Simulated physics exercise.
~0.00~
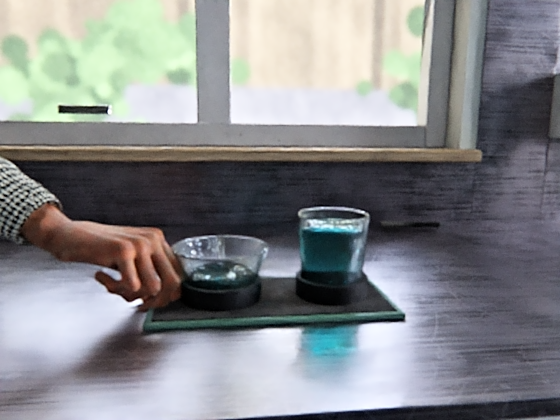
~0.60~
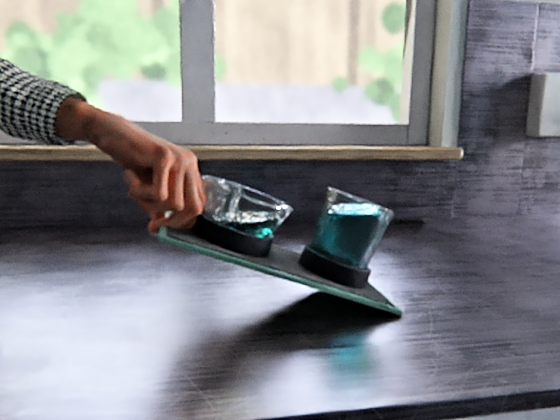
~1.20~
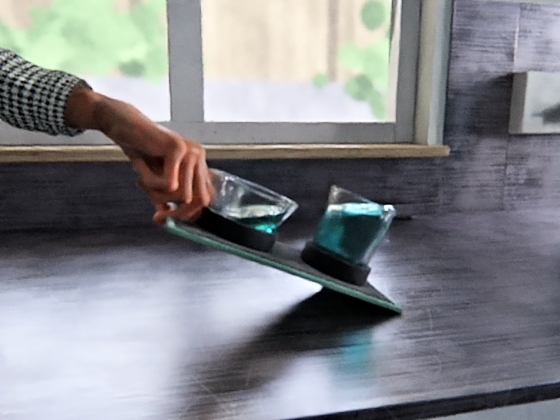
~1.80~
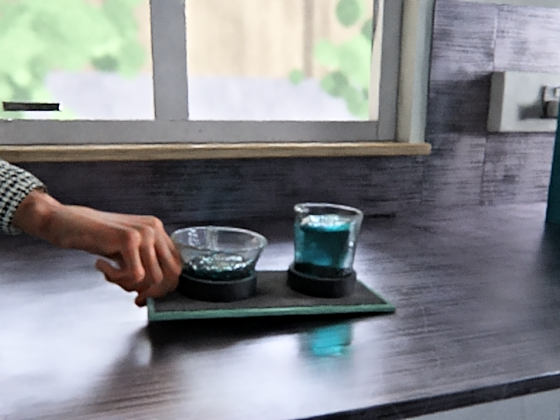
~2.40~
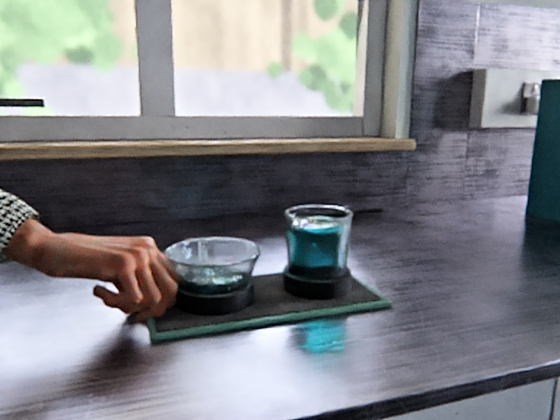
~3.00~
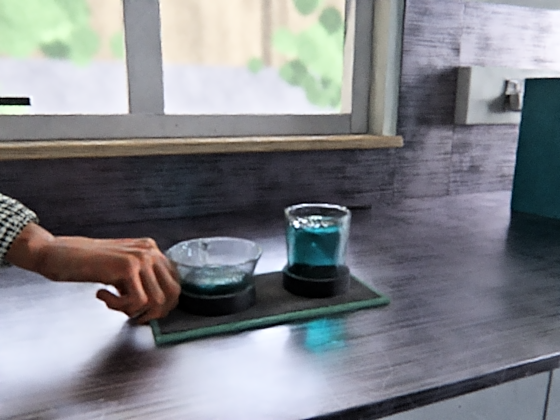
A dark serving tray with a green edge sits on a dark, glossy work surface below a window, seen from the front and slightly above. On it stand a wide, clear cup at left and a taller drinking glass at right, both holding teal water in black holders. A hand in a checked sleeve lifts the tray's left end, tilting everything down to the right. It then lowers the tray as the view drifts slightly sideways, bringing a teal object in at right. Finally, the tray rests flat, both vessels upright and still holding water, the hand beside the cup.
